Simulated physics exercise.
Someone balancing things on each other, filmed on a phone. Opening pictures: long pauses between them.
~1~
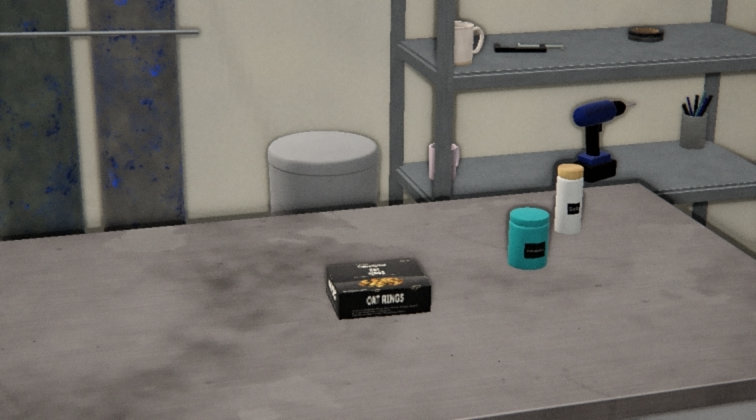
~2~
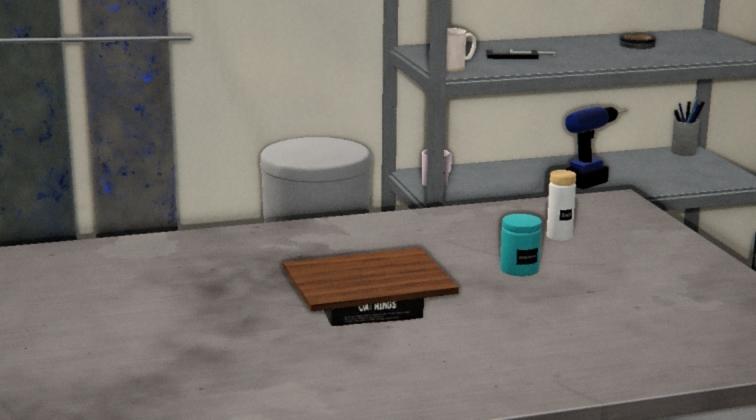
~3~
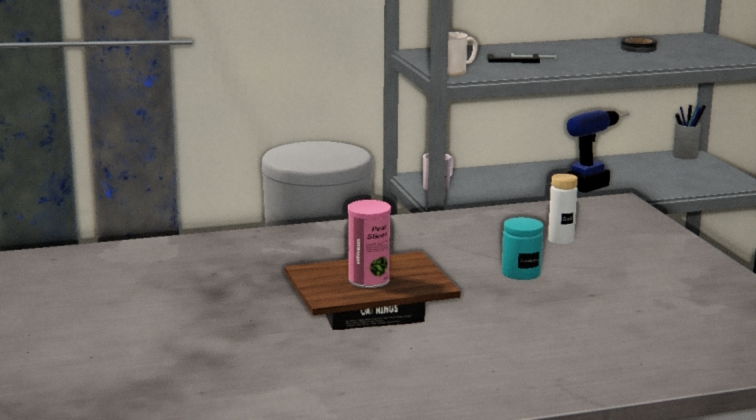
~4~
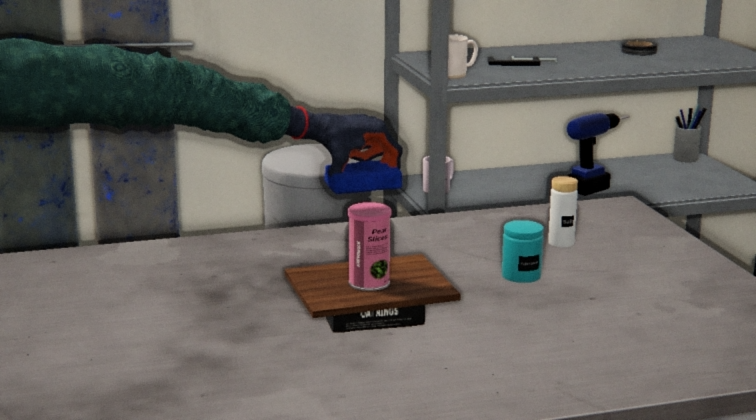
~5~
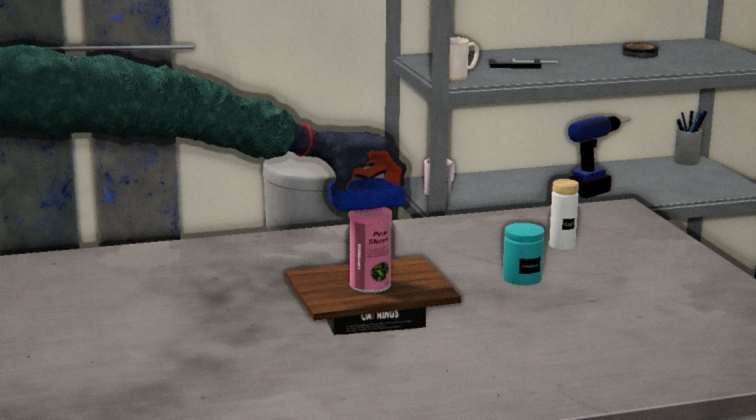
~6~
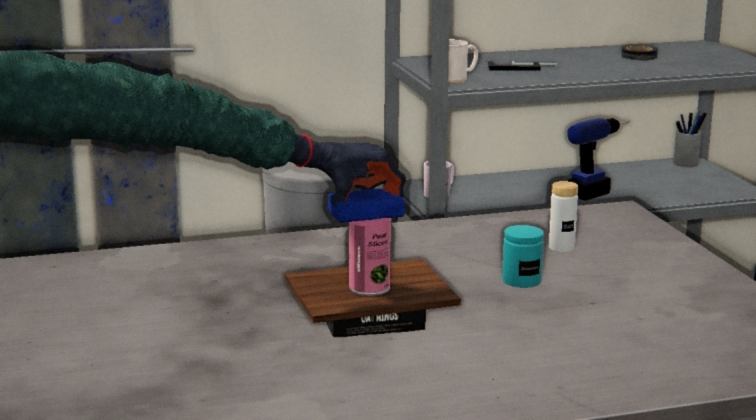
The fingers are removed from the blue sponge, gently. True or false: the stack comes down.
False.
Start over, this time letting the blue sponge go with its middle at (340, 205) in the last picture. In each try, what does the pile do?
Afterwards the pile tumbles over.
Then, 0.40 s later than the last frame, all is still.
Then, 1.00 s later than the last frame, blue sponge resting near (367, 206).
When it is over, all 6 as before. End places, in pixels of the last picture, blue sponge near (366, 206). The pile holds.
